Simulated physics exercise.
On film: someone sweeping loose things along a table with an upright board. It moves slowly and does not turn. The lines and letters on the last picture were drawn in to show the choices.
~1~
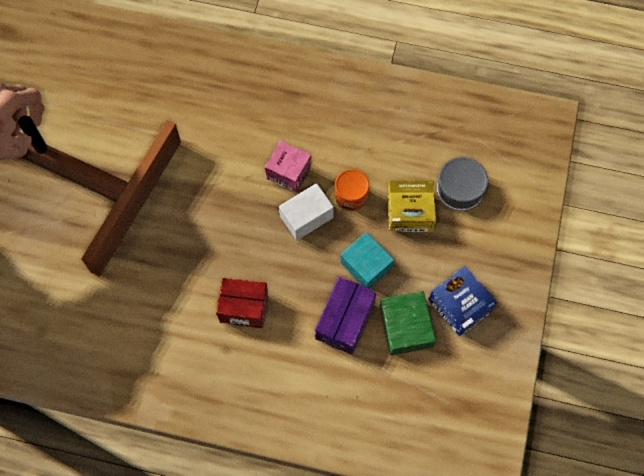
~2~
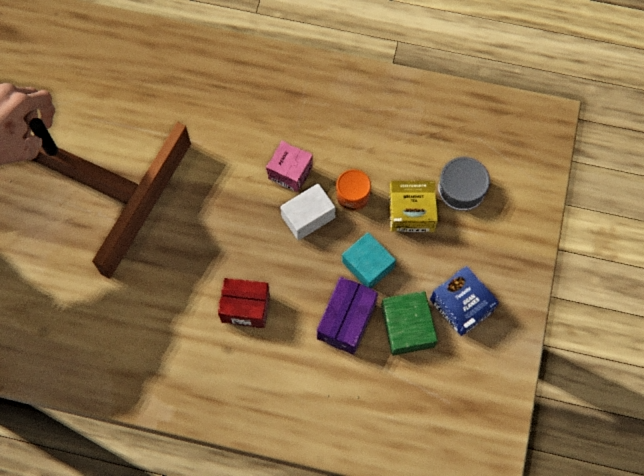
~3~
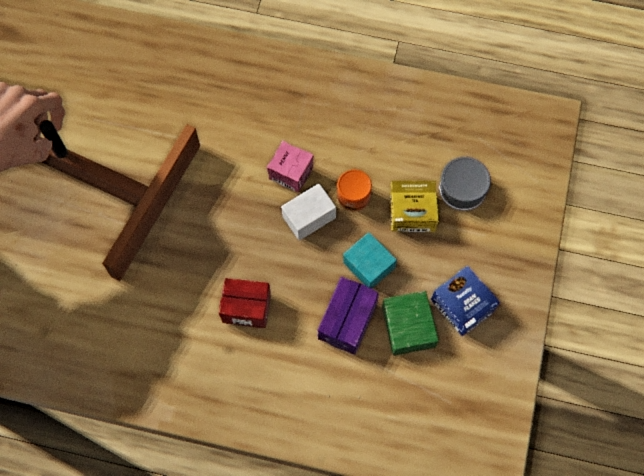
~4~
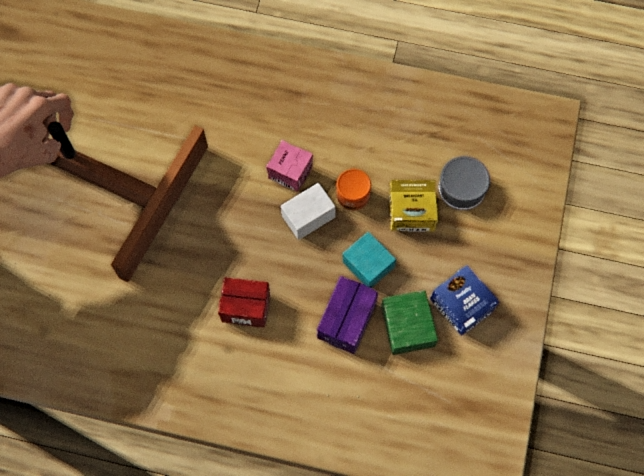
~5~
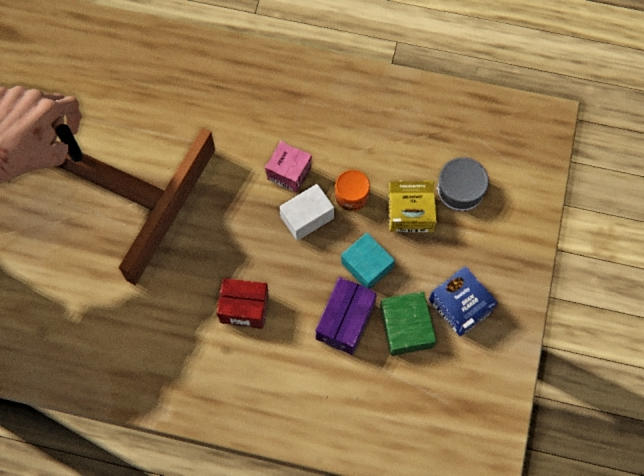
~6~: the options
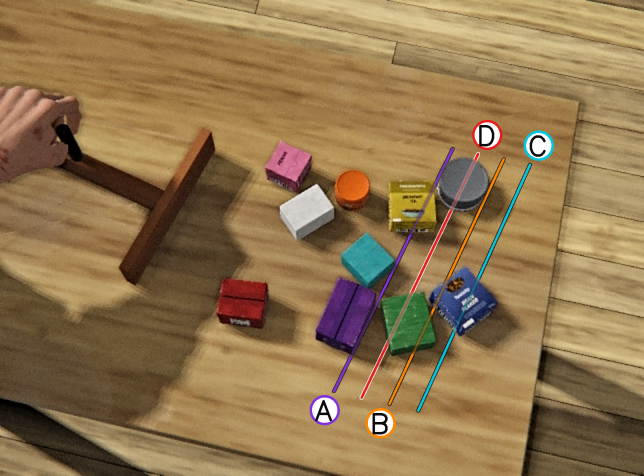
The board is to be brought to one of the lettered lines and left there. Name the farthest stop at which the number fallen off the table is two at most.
As far as mark C.
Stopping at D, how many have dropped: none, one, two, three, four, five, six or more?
The count is none.
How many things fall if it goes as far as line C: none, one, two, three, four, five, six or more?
One.
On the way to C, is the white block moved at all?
Yes.
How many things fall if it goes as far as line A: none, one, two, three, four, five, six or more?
In all, none.
On the marked copy, A at (396, 265); B at (449, 276); C at (477, 282); D at (423, 270).
Following C. Soon after the start, board (277, 222); red box (264, 317); pink packet (334, 177).
Later, board (389, 246); yellow box (507, 237); blue packet (469, 300).
In the end, board (478, 265); yellow box over the edge; blue packet (540, 316); one fallen.
As for the rest, A is within the limit but short; B is within the limit but short; D is within the limit but short.
